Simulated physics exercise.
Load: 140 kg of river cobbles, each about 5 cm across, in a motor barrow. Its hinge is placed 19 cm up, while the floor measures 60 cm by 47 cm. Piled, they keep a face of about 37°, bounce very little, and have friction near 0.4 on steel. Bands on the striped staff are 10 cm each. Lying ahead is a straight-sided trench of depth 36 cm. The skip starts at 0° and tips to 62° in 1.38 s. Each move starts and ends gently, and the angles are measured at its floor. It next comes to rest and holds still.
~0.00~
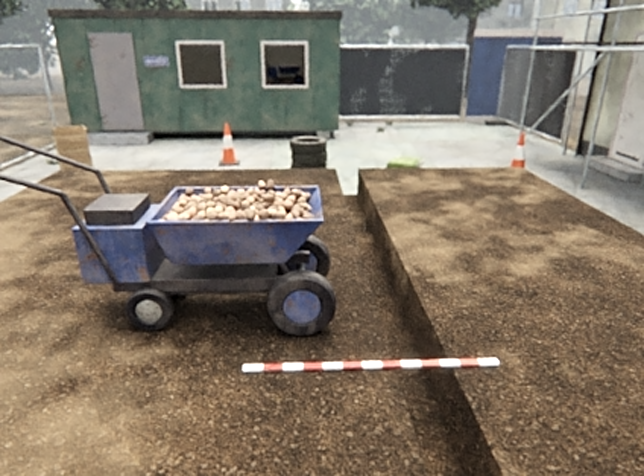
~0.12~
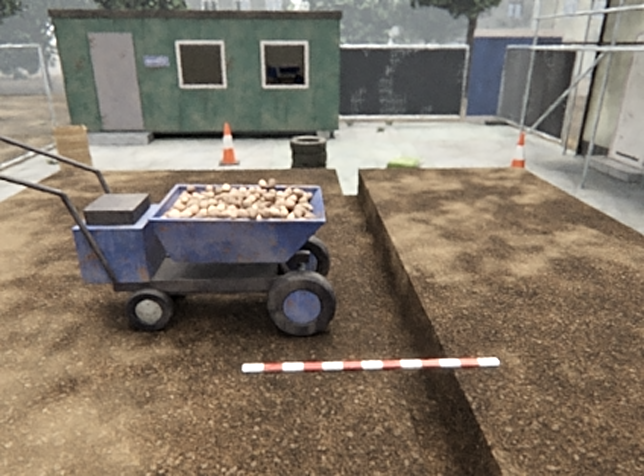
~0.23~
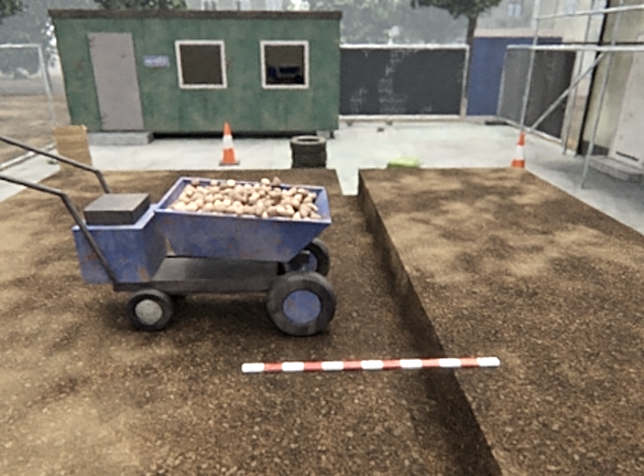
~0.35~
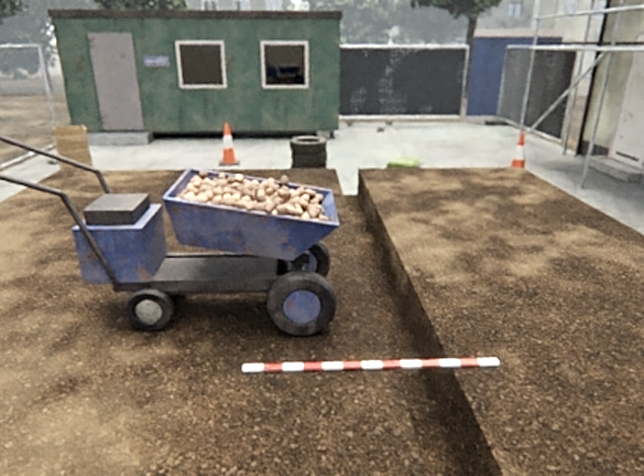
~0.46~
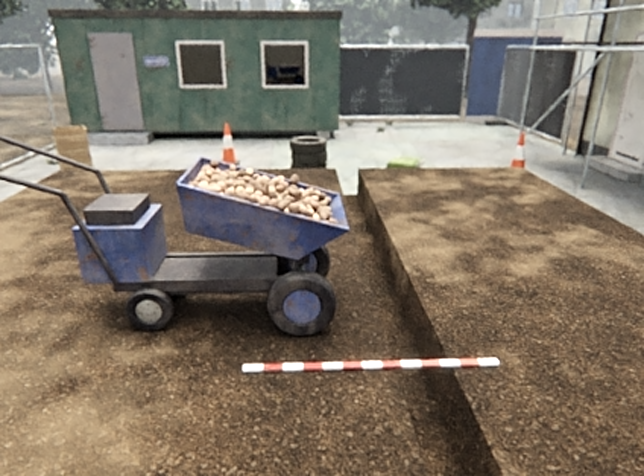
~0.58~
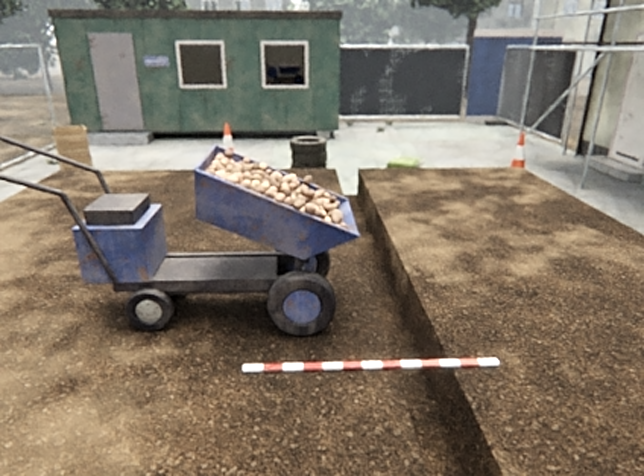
The video shows a blue motor barrow loaded with pale stones standing on brown soil beside a trench edge and a red-and-white striped staff, as its skip gradually tilts forward to the right while the wheels stay still.
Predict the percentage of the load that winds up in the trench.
My prediction is about 65 per cent.
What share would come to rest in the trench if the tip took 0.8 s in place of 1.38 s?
In that case some 50 per cent.
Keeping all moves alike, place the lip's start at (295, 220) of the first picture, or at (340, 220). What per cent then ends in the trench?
Roughly 80 in a hundred from the first, 50 in a hundred from the second.
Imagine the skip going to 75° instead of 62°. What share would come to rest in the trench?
In that case around 60 percent.
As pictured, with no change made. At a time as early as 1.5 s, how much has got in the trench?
By that moment, roughly 25 per cent of the load.
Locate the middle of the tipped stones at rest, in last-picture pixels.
In the last view, about (409, 338).
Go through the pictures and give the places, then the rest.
In the first frame, the skip is at 0°, its lip at (323, 221); the top of the load is at (258, 193).
The second frame shows lip at (325, 221), floor tilted 1°, highest stones at (247, 190); the stones move at 0.2 m/s on average.
The third frame shows lip at (330, 223), floor tilted 5°, highest stones at (232, 187); the stones move at 0.4 m/s on average.
In the fourth frame, the skip is at 10°, its lip at (339, 225); the top of the load is at (216, 183); the stones move at 0.5 m/s on average.
The fifth frame shows lip at (349, 230), floor tilted 16°, highest stones at (213, 172); the stones move at 0.6 m/s on average.
The sixth frame shows lip at (359, 236), floor tilted 24°, highest stones at (220, 162); the stones move at 0.6 m/s on average.
After 1.0 s the floor is at 52°; 99 % in the skip; the foremost stones are at (385, 244).
After 1.5 s the floor is at 62°; 66 % in the skip, 26 % in the trench, 9 % past the trench; the foremost stones are at (454, 304).
After 1.8 s the floor is at 62°; 37 % in the skip, 37 % in the trench, 26 % past the trench; the foremost stones are at (528, 307).
After 3.8 s the floor is at 62°; 8 % in the skip, 65 % in the trench, 27 % past the trench; the foremost stones are at (591, 308).
